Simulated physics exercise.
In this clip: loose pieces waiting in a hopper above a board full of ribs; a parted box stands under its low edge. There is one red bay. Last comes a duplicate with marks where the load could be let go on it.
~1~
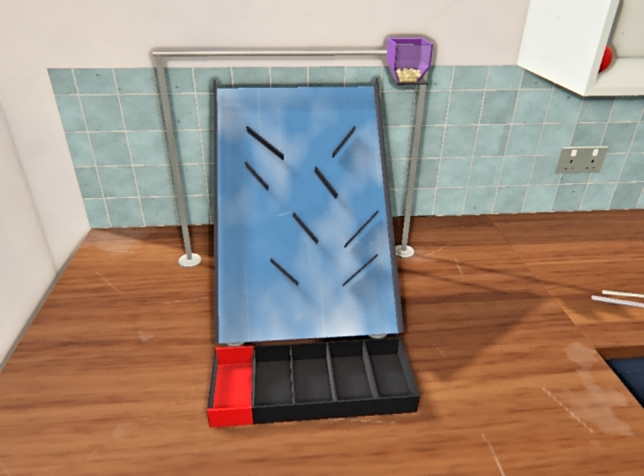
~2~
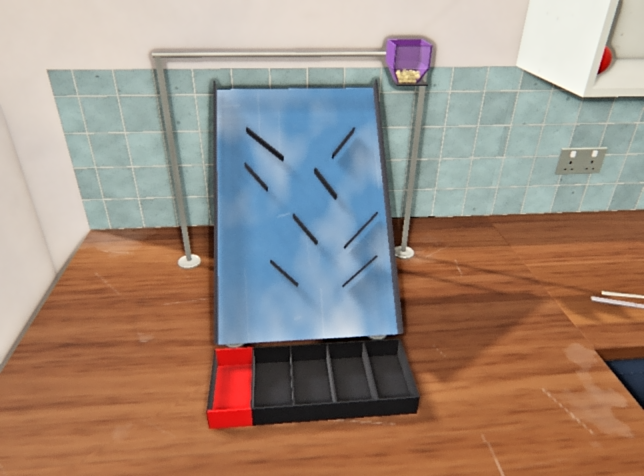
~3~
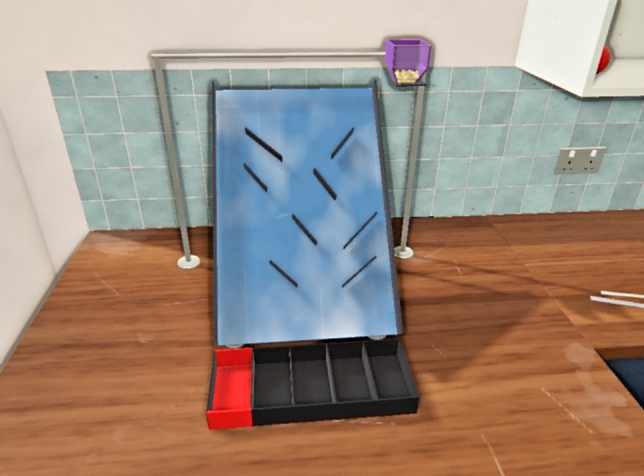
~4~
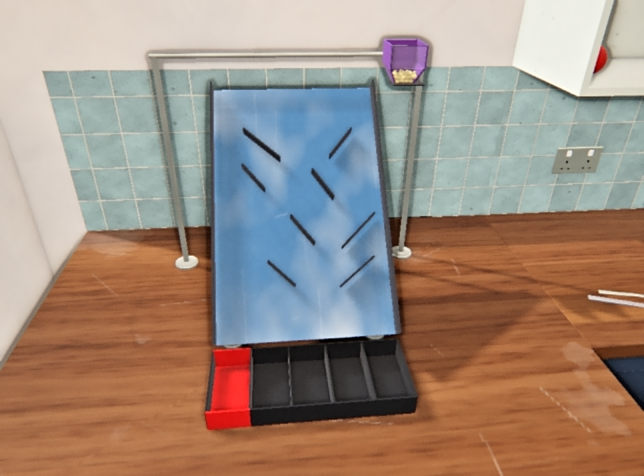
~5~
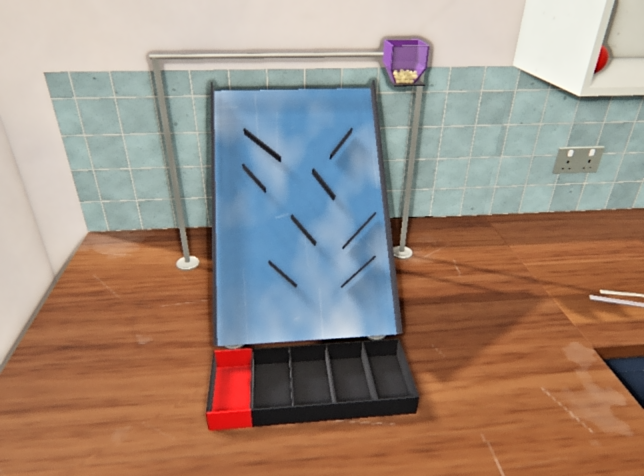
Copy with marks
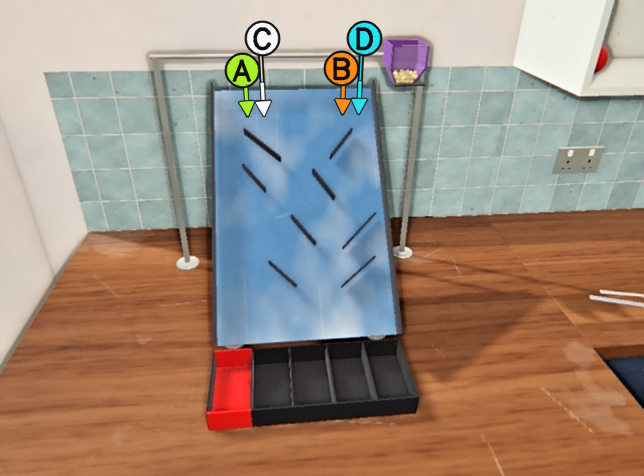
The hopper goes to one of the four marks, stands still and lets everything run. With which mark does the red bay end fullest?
A is best.
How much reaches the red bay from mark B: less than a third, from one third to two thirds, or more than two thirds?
Less than a third.
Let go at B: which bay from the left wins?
The third from the left.
On the marked copy, mark A meets the board at (247, 110); mark B meets the board at (342, 108); mark C meets the board at (263, 110); mark D meets the board at (358, 108).
If A is chosen, roughly a third in the red bay, roughly two thirds in other bays, just a few outside the box.
If B is chosen, about a tenth in the red bay, the larger part in other bays, just a few outside the box.
If C is chosen, just a few in the red bay, almost all in other bays.
If D is chosen, just a few in the red bay, the larger part in other bays, about a tenth outside the box.
